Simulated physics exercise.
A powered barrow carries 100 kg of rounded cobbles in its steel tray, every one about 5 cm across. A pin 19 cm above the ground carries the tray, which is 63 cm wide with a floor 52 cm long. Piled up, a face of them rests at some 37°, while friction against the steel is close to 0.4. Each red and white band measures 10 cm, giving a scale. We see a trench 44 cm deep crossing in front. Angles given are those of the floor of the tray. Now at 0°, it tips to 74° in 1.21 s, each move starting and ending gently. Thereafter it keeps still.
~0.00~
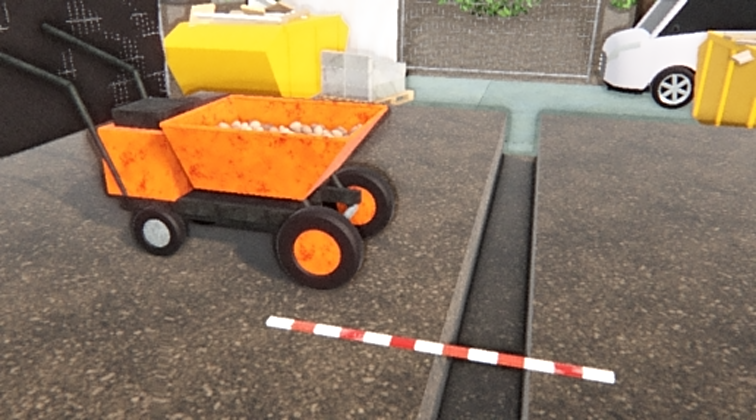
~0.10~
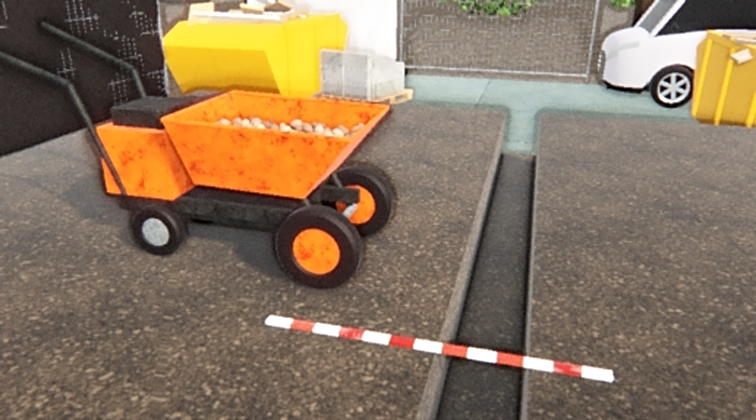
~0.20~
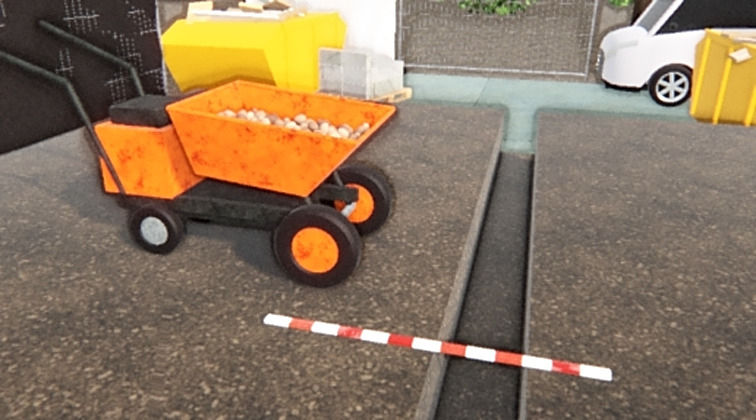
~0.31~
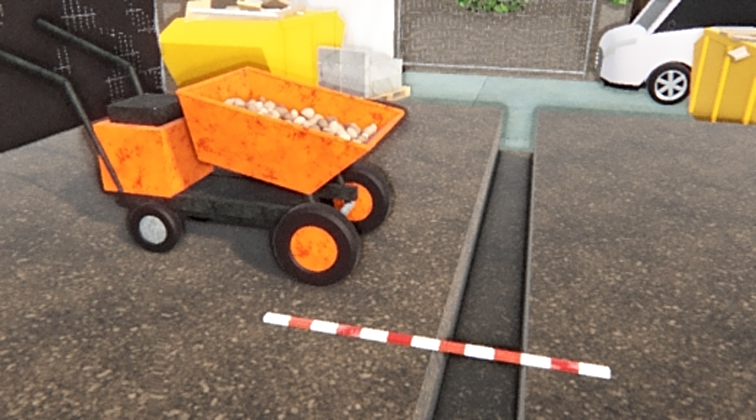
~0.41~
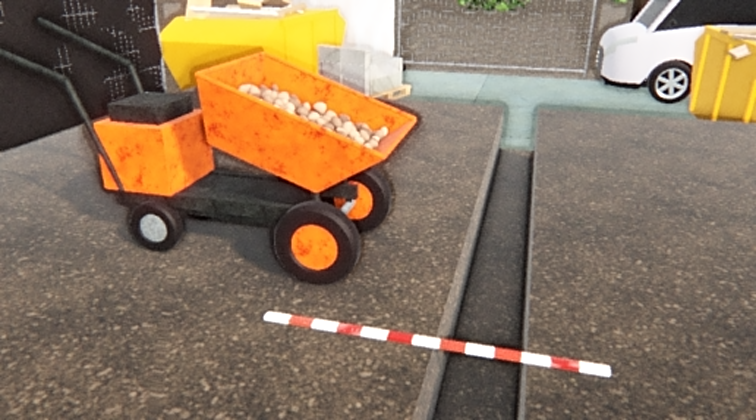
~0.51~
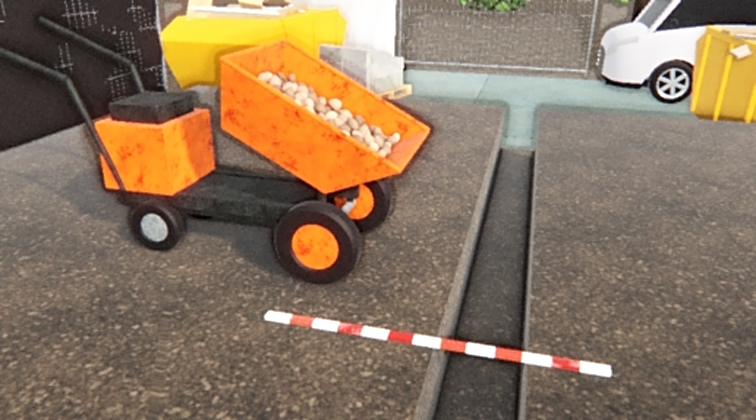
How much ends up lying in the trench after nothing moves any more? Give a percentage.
A share of about 99 per cent.
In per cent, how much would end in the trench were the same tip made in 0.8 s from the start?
Near 95 per cent.
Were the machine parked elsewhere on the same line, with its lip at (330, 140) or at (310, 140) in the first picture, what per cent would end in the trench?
From the first place around 100 per cent, from the other around 80.
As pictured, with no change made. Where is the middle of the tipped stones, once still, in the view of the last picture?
Centre estimate: Around (490, 342).
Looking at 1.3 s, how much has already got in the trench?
Approx. 45 % of the load.
After 0.9 s the floor is at 63°; 100 % in the tray; the foremost stones are at (432, 203).
After 1.3 s the floor is at 74°; 57 % in the tray, 1 % short of the trench, 43 % in the trench; the foremost stones are at (522, 318).
After 1.7 s the floor is at 74°; 18 % in the tray, 81 % in the trench, 1 % past the trench; the foremost stones are at (543, 302).
After 3.6 s the floor is at 74°; 0 % in the tray, 99 % in the trench, 1 % past the trench; the foremost stones are at (548, 310).
